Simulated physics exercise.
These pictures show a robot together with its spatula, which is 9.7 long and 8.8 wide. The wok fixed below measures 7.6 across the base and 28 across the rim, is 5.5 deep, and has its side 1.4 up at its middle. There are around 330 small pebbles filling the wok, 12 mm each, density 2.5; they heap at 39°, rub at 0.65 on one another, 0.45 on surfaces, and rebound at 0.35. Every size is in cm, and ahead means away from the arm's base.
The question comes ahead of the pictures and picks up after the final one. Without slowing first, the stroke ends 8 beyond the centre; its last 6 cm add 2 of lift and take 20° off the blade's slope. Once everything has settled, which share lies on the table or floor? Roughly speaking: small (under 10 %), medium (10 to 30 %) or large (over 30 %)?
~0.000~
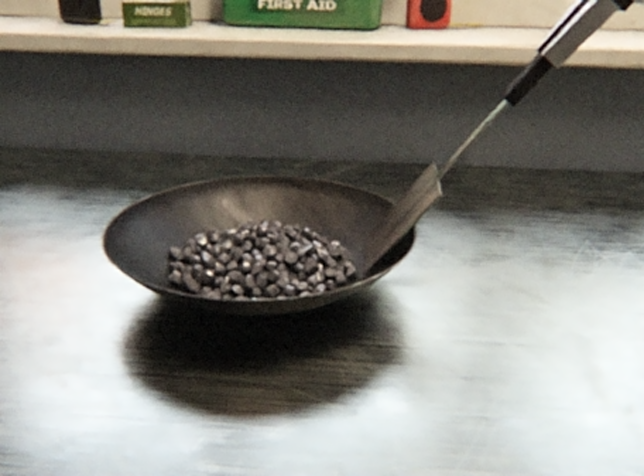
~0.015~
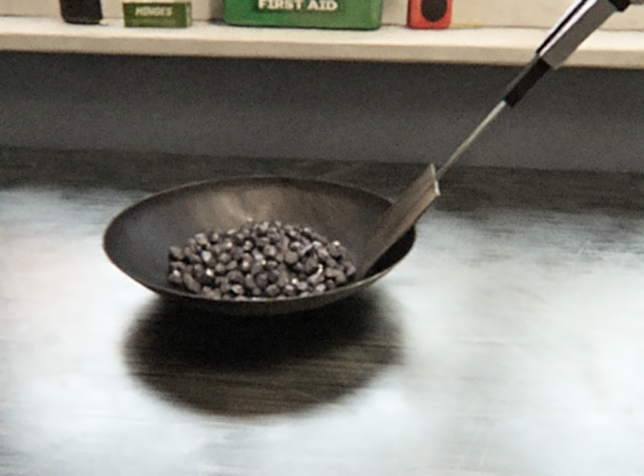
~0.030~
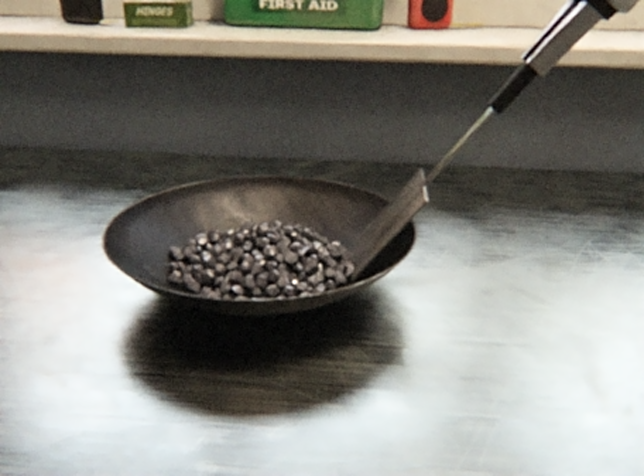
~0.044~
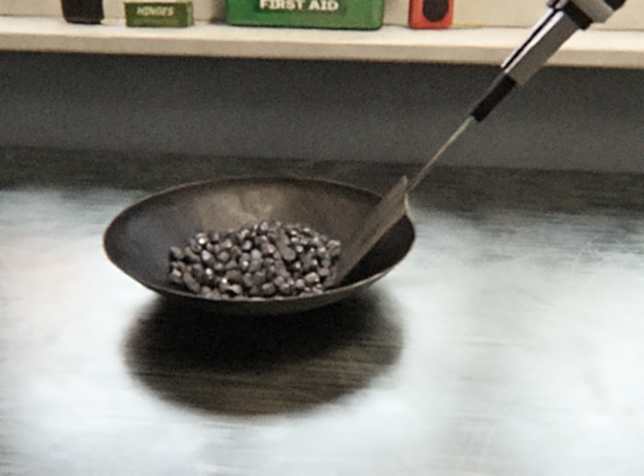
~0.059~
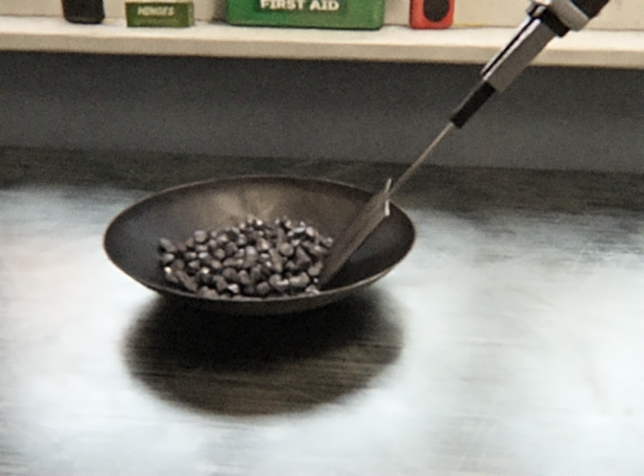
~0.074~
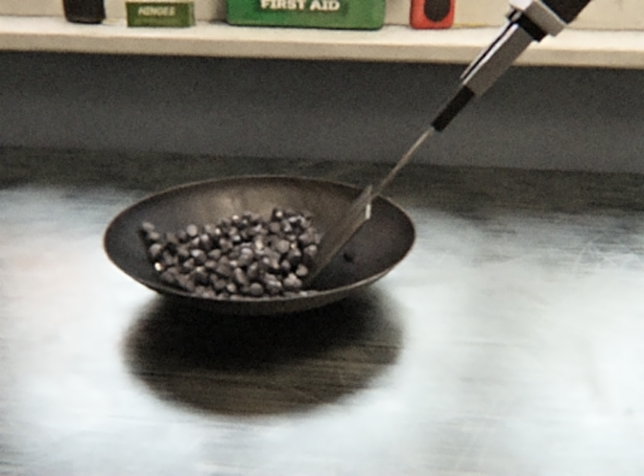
Roughly, large, over 30 %.
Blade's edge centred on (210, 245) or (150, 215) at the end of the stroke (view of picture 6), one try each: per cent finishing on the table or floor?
Close to 10 and close to 55 per cent, respectively.
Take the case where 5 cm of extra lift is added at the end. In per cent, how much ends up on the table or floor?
Close to 25 in a hundred.
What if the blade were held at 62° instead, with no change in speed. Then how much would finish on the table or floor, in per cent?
I'd expect near 40 percent then.
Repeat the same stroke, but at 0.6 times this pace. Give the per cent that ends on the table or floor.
Near 15 in a hundred.
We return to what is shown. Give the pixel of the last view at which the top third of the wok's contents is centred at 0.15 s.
Centre: Roughly (187, 228) in the last picture.
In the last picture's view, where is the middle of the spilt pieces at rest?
Roughly (33, 262).
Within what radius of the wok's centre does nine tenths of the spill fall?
Distance: Approx. 35 cm.
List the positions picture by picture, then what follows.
Spatula top edge at (438, 177), sloping 53°; upper third of the load around (263, 252), from x 175 to 350, top at y 225; 332 in the wok, in the first picture.
Spatula top edge at (436, 178), sloping 53°; upper third of the load around (263, 252), from x 175 to 350, top at y 225, in the second picture.
Spatula top edge at (425, 184), sloping 53°; upper third of the load around (264, 252), from x 175 to 350, top at y 225, in the third picture.
Spatula top edge at (407, 191), sloping 53°; upper third of the load around (266, 252), from x 175 to 340, top at y 225, in the fourth picture.
Spatula top edge at (388, 196), sloping 53°; upper third of the load around (260, 246), from x 165 to 345, top at y 220, in the fifth picture.
Spatula top edge at (370, 200), sloping 53°; upper third of the load around (253, 241), from x 145 to 350, top at y 210; 332 in the wok, in the sixth picture.
After 0.11 s, sloping 53°, highest piece 7 above the table; 331 in the wok, 1 on the blade or in flight.
After 0.15 s, sloping 47°, highest piece 9 above the table; 330 in the wok, 2 on the blade or in flight.
After 0.36 s, sloping 33°, highest piece 7 above the table; 207 in the wok, 96 on the table or floor, 29 on the blade or in flight.
After 1.41 s, sloping 33°, highest piece 6 above the table; 205 in the wok, 127 on the table or floor.
At rest, 205 in the wok, 127 on the table or floor. That is 38 % on the table or floor.
